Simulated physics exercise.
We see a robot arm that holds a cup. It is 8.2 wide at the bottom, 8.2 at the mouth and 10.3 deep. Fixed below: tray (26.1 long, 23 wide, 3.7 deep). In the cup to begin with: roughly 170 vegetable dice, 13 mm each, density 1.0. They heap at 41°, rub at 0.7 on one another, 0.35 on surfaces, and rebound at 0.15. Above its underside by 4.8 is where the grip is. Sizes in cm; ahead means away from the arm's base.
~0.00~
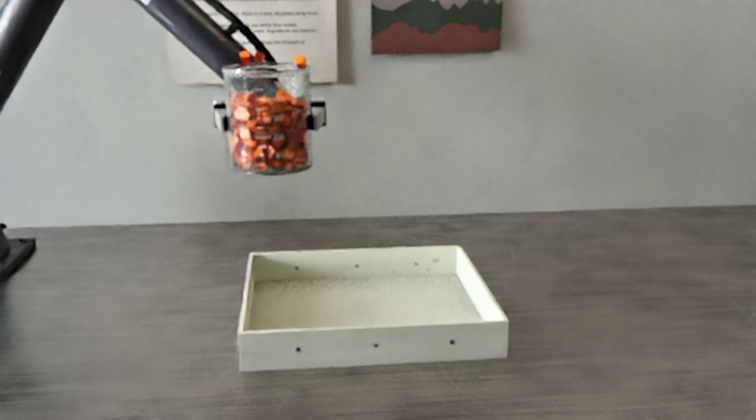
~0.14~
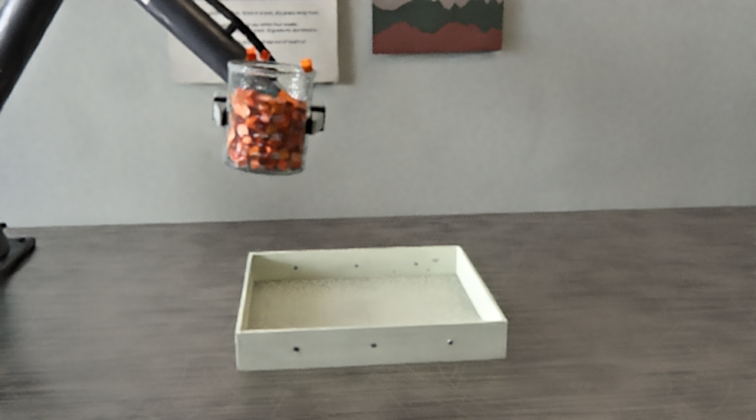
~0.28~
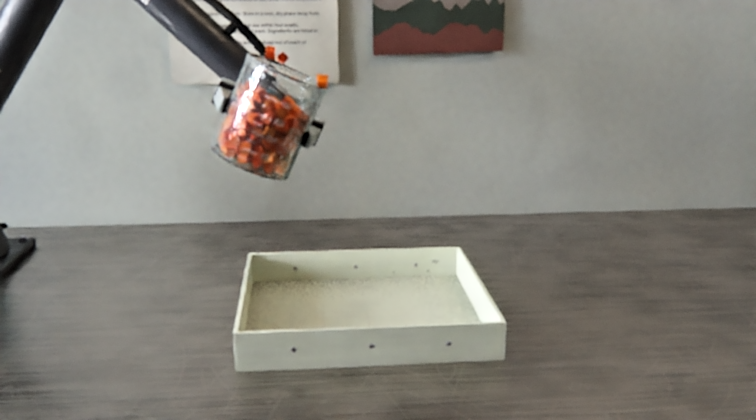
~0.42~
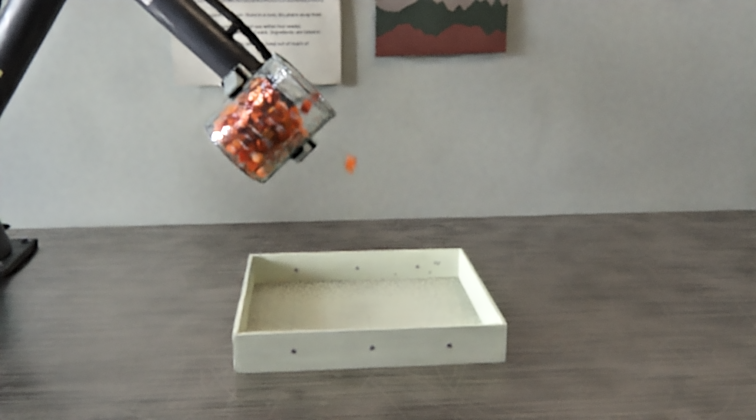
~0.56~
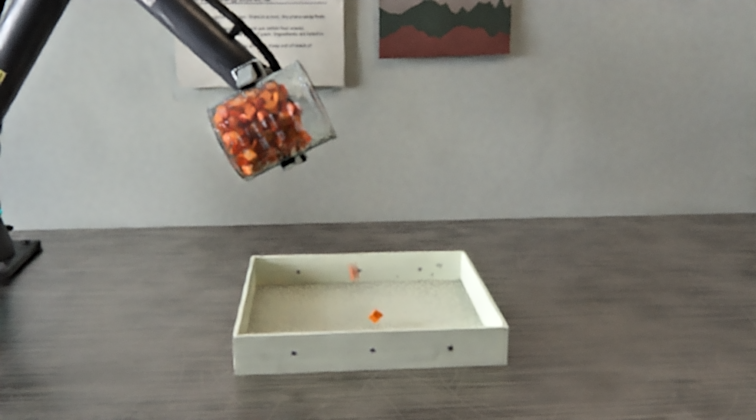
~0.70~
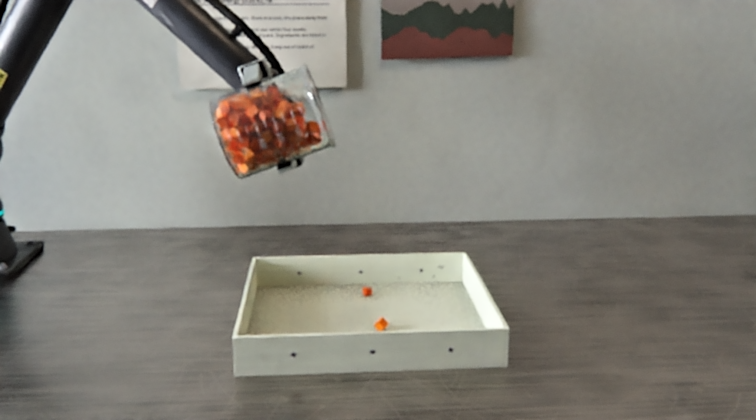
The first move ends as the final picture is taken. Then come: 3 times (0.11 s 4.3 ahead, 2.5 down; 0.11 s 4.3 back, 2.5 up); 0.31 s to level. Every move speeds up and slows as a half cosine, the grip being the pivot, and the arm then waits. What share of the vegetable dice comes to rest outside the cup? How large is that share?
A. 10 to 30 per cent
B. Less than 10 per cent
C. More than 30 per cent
10 to 30 per cent (A).
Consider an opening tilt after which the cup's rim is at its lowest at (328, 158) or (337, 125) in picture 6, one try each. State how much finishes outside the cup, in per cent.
Around 50 per cent, then around 5 per cent.
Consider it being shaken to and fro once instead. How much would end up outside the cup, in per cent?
10 per cent or so.
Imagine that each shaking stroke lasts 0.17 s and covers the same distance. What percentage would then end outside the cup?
Estimate: Near 5 per cent.
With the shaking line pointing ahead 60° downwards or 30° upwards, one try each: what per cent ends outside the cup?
Near 5 and 80 percent respectively.
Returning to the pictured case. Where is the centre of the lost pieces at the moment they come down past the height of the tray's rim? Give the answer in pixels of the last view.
I'd put it somewhere near (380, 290).
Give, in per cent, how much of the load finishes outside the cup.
Estimate: Near 20 %.
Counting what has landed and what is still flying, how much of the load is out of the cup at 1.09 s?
Roughly 10 percent is out.
By 1.09 s, tilted 71° forward, highest piece 24 above the table; 159 in the cup, 11 in the tray, 3 in flight or on a rim.
By 1.48 s, tilted 49° forward, highest piece 24 above the table; 142 in the cup, 25 in the tray, 6 in flight or on a rim.
By 1.87 s, level, highest piece 28 above the table; 142 in the cup, 31 in the tray.
By 2.92 s, level, highest piece 28 above the table; 142 in the cup, 31 in the tray.
Final count, 142 in the cup, 31 in the tray. That is 18 % outside the cup.
